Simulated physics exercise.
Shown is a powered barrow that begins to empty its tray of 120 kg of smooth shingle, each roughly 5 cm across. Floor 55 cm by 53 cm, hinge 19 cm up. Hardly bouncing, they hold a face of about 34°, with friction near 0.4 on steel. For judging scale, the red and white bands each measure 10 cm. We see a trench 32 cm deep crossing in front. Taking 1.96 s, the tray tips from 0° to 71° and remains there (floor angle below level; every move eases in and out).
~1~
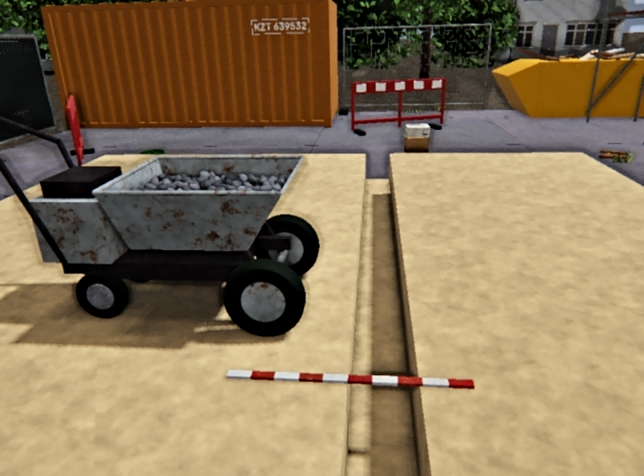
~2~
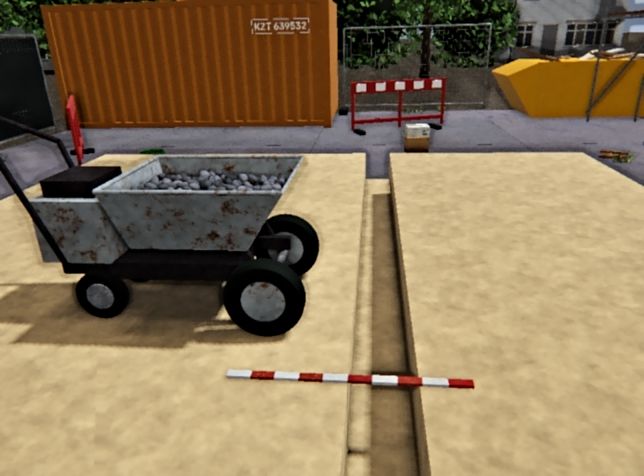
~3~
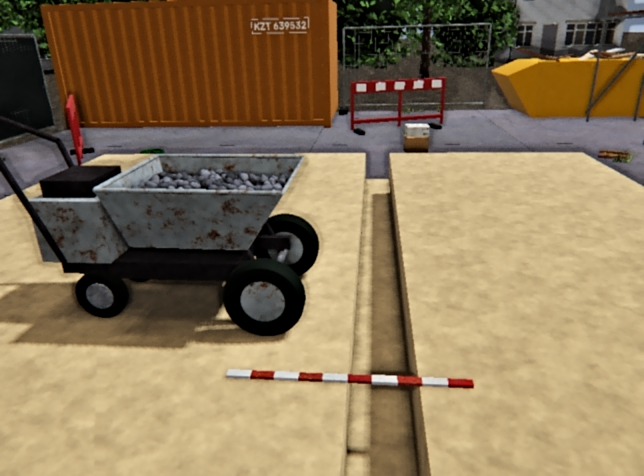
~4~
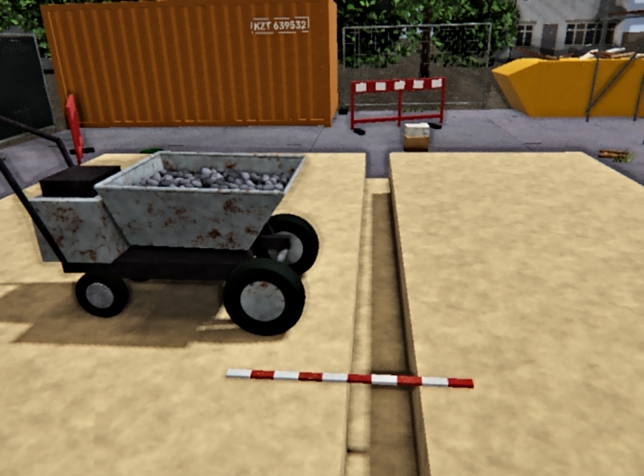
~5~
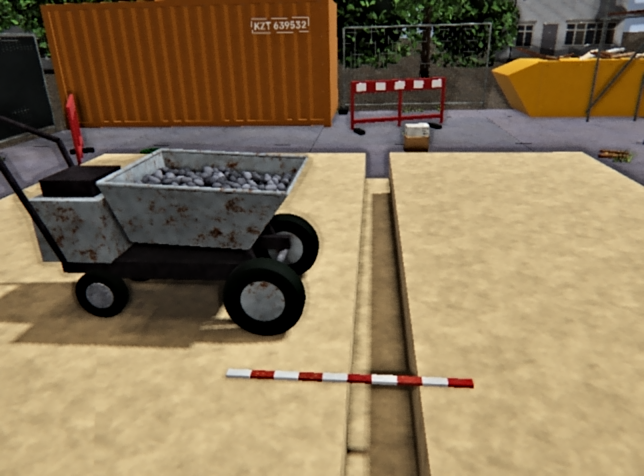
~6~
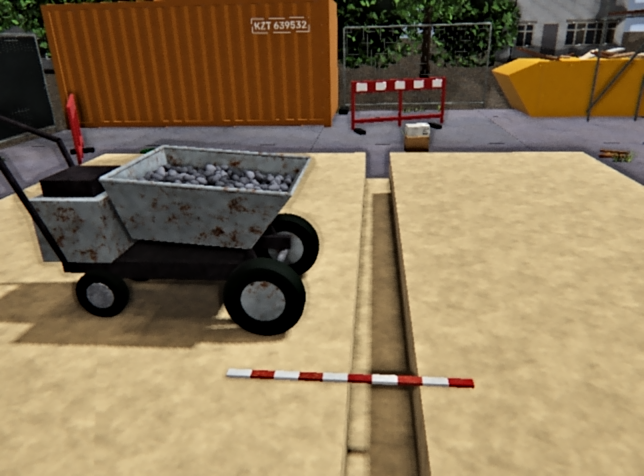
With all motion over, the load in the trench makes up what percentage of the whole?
It makes up about 53 percent of the whole load.
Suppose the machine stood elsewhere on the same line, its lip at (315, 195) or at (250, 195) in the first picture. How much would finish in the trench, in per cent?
First place roughly 20%, second roughly 90%.
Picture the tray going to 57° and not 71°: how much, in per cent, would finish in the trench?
Roughly 40 percent.
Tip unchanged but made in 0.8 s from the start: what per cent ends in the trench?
35 per cent.
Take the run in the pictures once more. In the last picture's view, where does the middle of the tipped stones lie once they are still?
Centre estimate: Around (404, 329).
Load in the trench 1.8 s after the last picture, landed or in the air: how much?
Around 20 per cent of it, at that instant.
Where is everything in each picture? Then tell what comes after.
The tray is at 0°, its lip at (281, 194); the top of the load is at (216, 181), in the first frame.
Lip at (282, 194), floor tilted 0°, highest stones at (211, 180), in the second frame.
The tray is at 1°, its lip at (283, 194); the top of the load is at (205, 179), in the third frame.
Lip at (284, 194), floor tilted 2°, highest stones at (195, 177), in the fourth frame.
The tray is at 3°, its lip at (287, 194); the top of the load is at (188, 175), in the fifth frame.
The tray is at 4°, its lip at (291, 195); the top of the load is at (178, 172), in the sixth frame.
Then, 1.2 s after the last picture the floor is at 60°, 98 % in the tray, 2 % in the trench; the foremost stones are at (394, 253).
Then, 1.8 s after the last picture the floor is at 71°, 42 % in the tray, 21 % in the trench, 37 % past the trench; the foremost stones are at (522, 296).
Then, 2.1 s after the last picture the floor is at 71°, 20 % in the tray, 31 % in the trench, 49 % past the trench; the foremost stones are at (572, 297).
Then, 4.1 s after the last picture the floor is at 71°, 0 % in the tray, 53 % in the trench, 47 % past the trench; the foremost stones are at (584, 296).
